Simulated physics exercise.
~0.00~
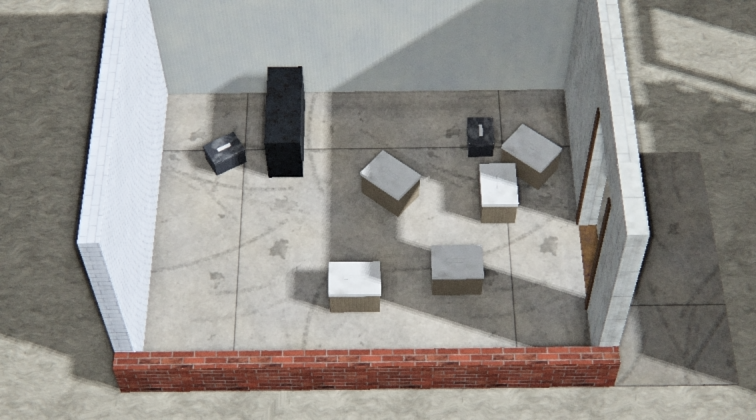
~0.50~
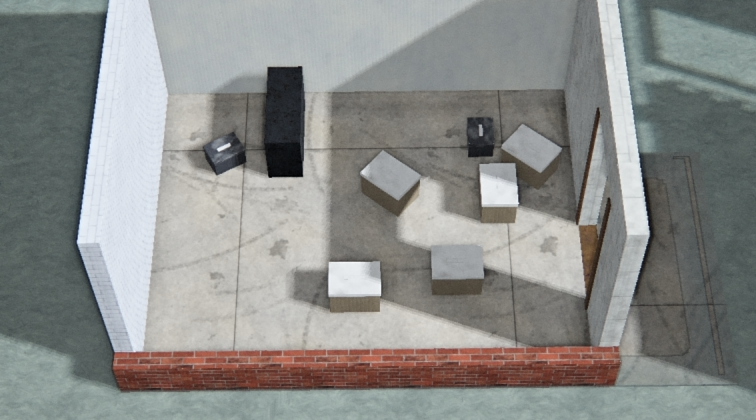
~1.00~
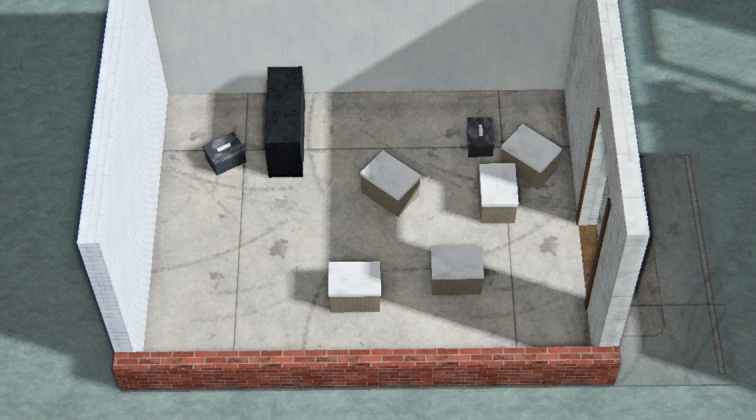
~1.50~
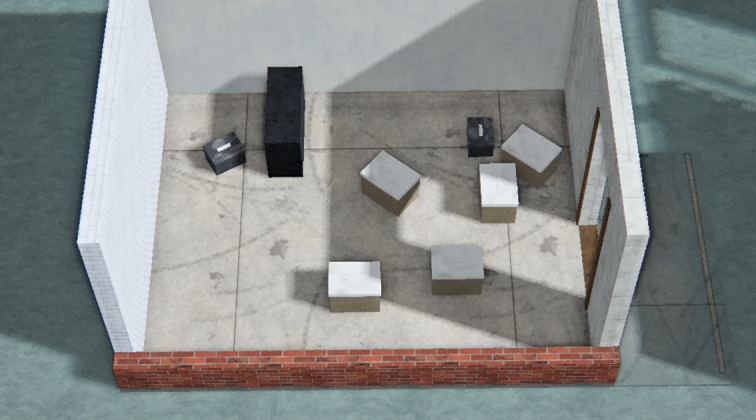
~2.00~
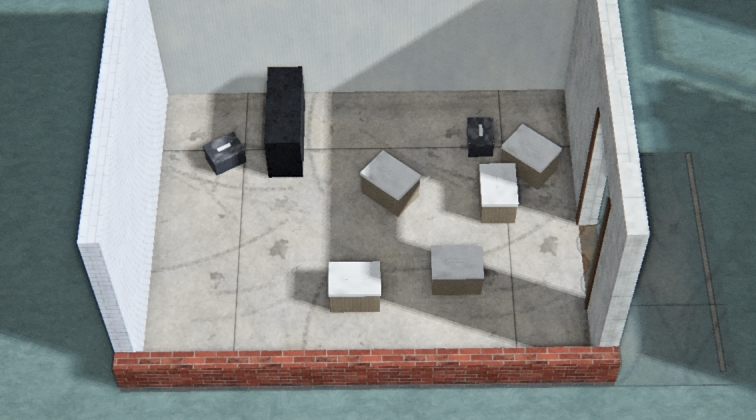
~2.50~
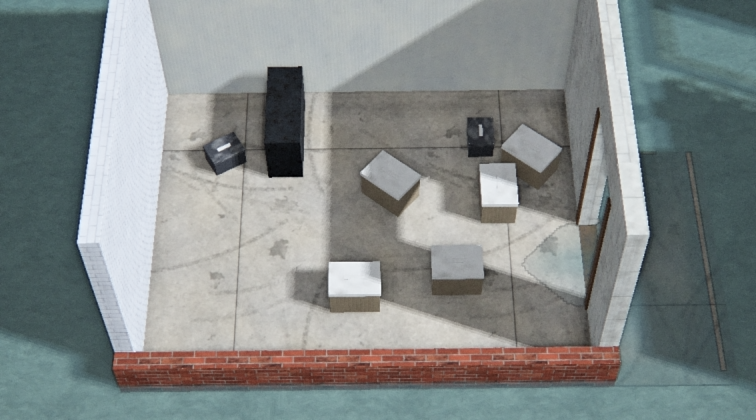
At first, pale boxes and dark containers sit on the dry floor of a walled office while the ground outside is bare. Greenish water then covers the ground around the walls and gradually deepens, and finally a shallow patch spreads inside from the doorway on the right, while nothing in the room moves.
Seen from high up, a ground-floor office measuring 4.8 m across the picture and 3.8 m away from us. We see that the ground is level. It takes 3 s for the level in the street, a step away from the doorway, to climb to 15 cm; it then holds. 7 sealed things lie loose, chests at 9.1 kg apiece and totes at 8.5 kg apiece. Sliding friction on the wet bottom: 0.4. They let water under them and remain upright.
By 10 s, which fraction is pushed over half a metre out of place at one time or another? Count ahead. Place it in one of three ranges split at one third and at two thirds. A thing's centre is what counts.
Range: The middle, one to two thirds.
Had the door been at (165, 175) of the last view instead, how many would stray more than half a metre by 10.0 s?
The count would be 2.
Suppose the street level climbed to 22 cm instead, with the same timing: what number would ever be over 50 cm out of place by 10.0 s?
Count: 5.
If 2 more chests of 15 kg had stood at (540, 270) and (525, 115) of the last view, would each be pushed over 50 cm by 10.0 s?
Order as asked - beyond the cutoff and inside the cutoff.
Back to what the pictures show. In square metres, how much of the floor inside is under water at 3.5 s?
Some 2.0 m2.
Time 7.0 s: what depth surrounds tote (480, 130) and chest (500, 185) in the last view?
First about 2 cm, second about 2 cm.
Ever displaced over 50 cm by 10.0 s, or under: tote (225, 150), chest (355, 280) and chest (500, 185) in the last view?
In that order: Below the mark, below the mark, above the mark.
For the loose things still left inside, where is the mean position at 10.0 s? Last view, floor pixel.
Averaged position, last view: Near pixel (383, 193).
After 3.5 s 0 of 7 are over 50 cm from their spots; 0 afloat.
After 4.5 s 0 of 7 are over 50 cm from their spots; 0 afloat.
After 7.0 s 2 of 7 are over 50 cm from their spots; 0 afloat.
After 10.0 s 3 of 7 are over 50 cm from their spots, and 3 have been at some point; 0 afloat.
